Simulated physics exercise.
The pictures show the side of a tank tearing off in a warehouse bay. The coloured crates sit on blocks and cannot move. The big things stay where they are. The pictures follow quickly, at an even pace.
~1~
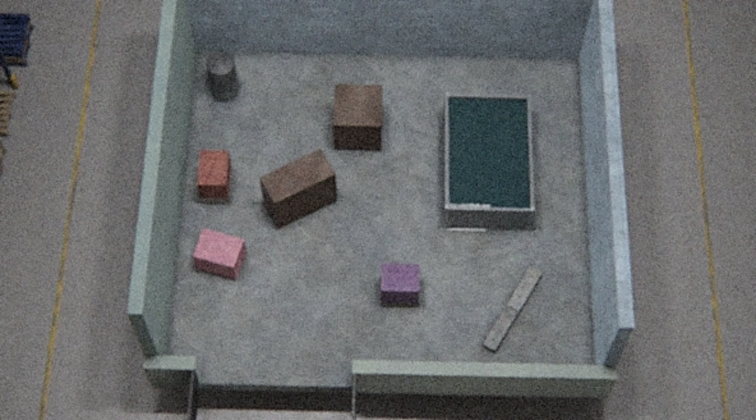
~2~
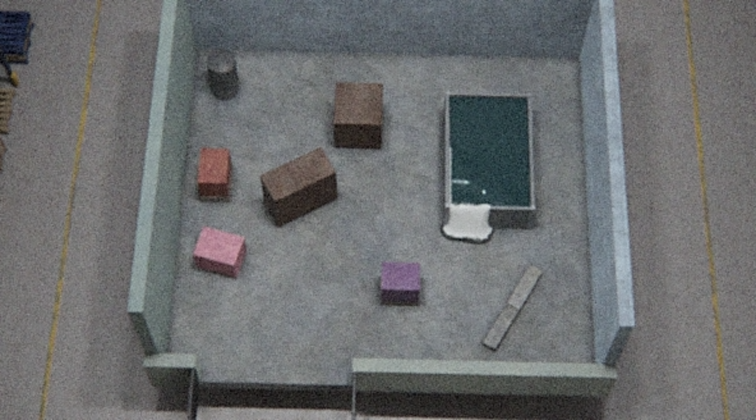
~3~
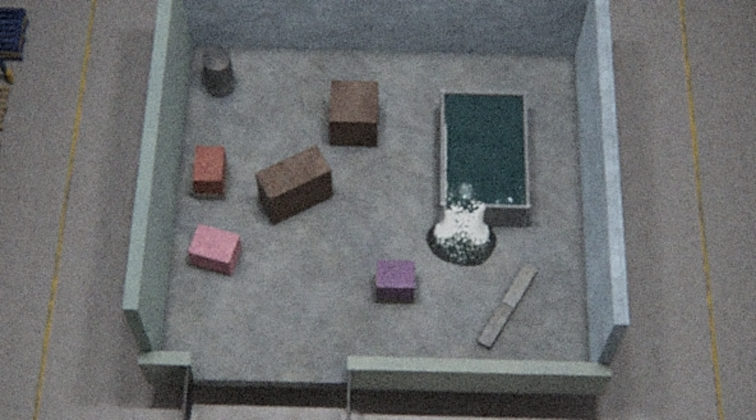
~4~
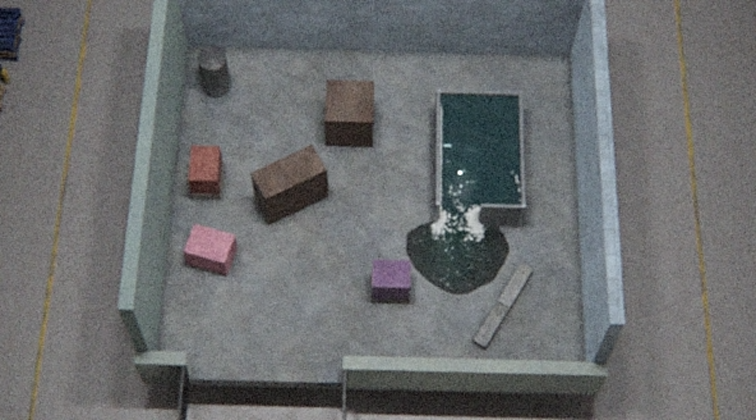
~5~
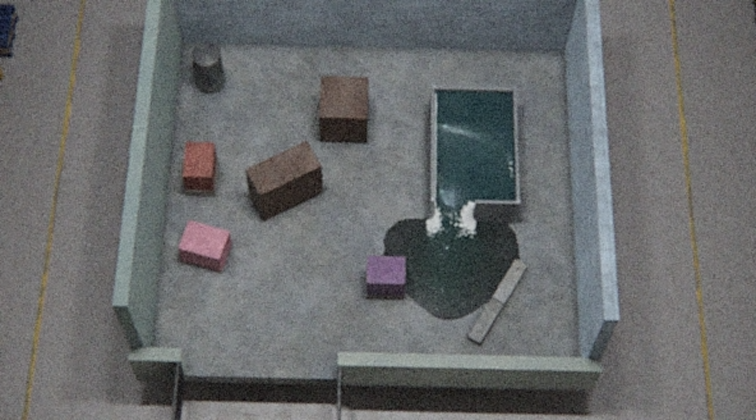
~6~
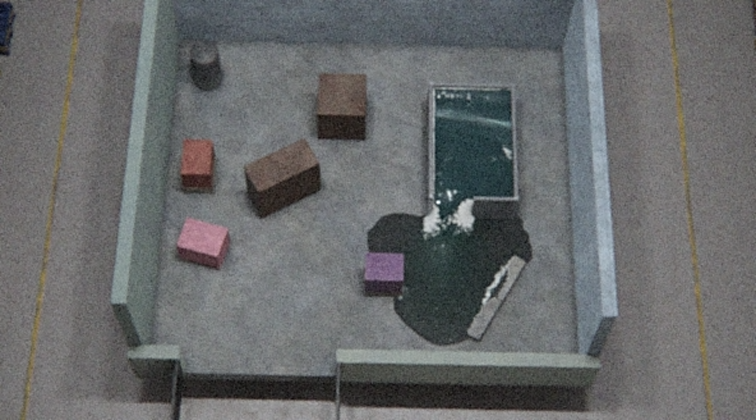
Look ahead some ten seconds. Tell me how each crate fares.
In the end: The purple crate is wetted; the pink crate is wetted; the red crate escapes dry.
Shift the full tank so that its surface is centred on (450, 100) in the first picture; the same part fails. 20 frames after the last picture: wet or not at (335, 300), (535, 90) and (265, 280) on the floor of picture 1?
In that order: Flooded, clear, awash.
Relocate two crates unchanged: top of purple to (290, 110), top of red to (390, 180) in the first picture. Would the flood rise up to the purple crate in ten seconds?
My reading: The purple crate stays dry.
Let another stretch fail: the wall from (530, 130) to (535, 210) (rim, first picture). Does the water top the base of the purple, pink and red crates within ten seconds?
In short: Purple crate keeps dry; pink crate gets wet; red crate stays dry.
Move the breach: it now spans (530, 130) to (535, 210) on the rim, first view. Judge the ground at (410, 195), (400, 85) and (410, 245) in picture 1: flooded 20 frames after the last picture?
One after the other: Free of water, wet, not flooded.
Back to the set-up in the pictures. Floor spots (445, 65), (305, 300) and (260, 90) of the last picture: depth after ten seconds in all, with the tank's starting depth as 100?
In turn 4, 4 and 4 in a hundred.
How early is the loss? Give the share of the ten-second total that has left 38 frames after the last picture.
About 35 per cent.
A moment on, water covers 15 % of the floor; the purple crate water round its plinth, the pink crate not reached, the red crate not reached.
Next, water covers 30 % of the floor; the purple crate water round its plinth, the pink crate water round its plinth, the red crate not reached.
Then, water covers 45 % of the floor; the purple crate water round its plinth, the pink crate water round its plinth, the red crate water round its plinth.
Later, water covers 60 % of the floor; the purple crate water round its plinth, the pink crate water round its plinth, the red crate water round its plinth.
In the end, water covers 85 % of the floor; the purple crate was topped, the pink crate was topped, the red crate stayed above the water.
